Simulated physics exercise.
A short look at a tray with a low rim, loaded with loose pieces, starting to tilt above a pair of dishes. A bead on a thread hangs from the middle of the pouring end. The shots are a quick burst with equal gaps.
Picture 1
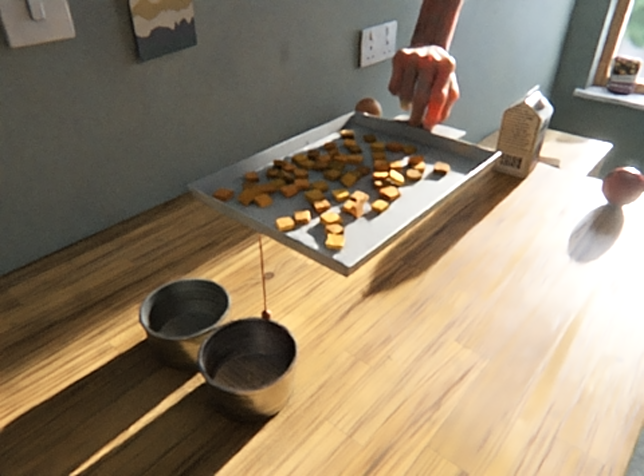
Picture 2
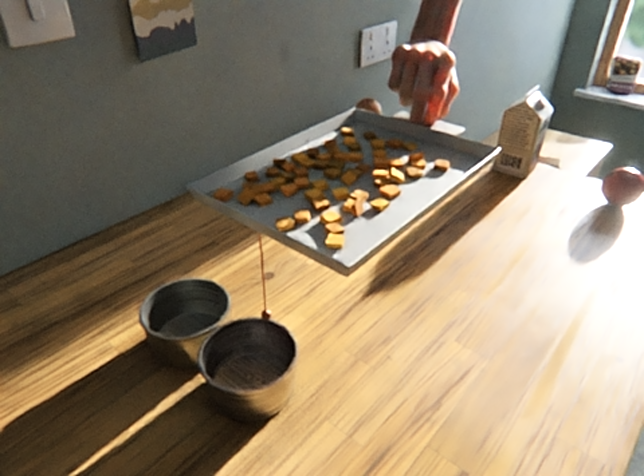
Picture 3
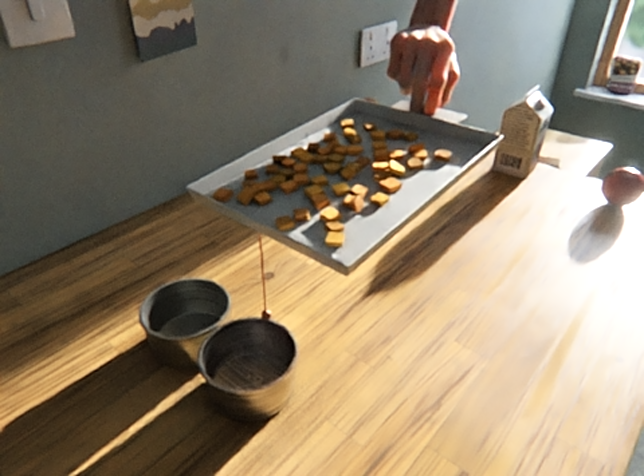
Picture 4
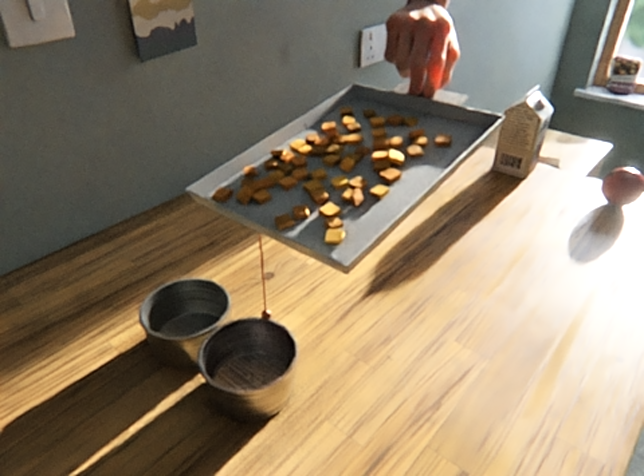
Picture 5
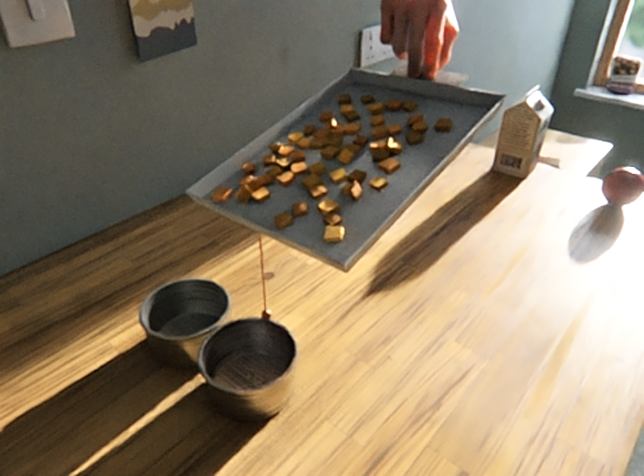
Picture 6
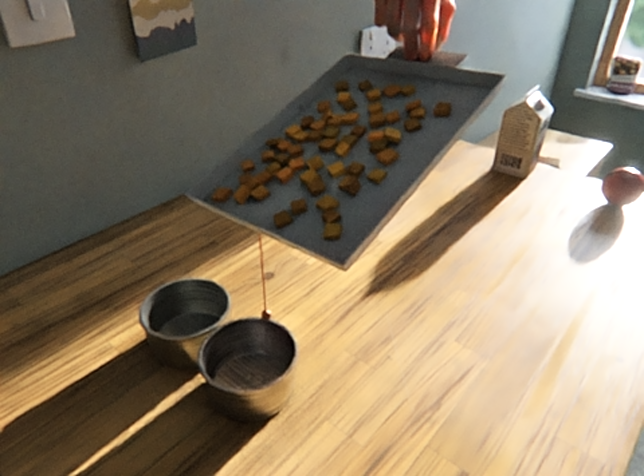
The footage shows a hand holding the far edge of a gray tray of small orange-brown pieces above two metal dishes on a wooden counter, then raising that edge so the tray slants more steeply toward the dishes.
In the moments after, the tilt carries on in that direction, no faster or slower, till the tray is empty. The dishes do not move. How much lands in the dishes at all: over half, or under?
In the dishes lies over half of it.
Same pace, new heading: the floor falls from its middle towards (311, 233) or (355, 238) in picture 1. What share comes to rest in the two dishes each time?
In turn 40 and 0 in a hundred.
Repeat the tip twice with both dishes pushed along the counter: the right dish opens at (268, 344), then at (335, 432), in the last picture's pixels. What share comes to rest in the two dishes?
About 80 and 20 per cent.
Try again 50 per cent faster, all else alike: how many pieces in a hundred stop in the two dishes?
Near 80 %.
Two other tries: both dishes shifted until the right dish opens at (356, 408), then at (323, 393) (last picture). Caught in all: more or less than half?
The first try: Under half. The second: The smaller part.
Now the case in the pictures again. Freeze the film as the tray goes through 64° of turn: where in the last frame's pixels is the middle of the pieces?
Roughly at (245, 179).
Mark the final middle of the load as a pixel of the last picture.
At about (193, 345).
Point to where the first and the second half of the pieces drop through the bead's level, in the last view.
The first part at (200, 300); the rest at (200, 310).
Soon after the last picture, tray tipped steeply; nearly all on the tray; a stray few in the air.
A little later, tray tipped past a quarter turn; about half on the tray; a stray few in the right dish; a small part in the left dish; a stray few outside both; about a third in the air.
Later still, tray tipped past a quarter turn; about a third in the right dish; about half in the left dish; a small part outside both.
At rest, tray tipped past a quarter turn; about a third in the right dish; about half in the left dish; a small part outside both.
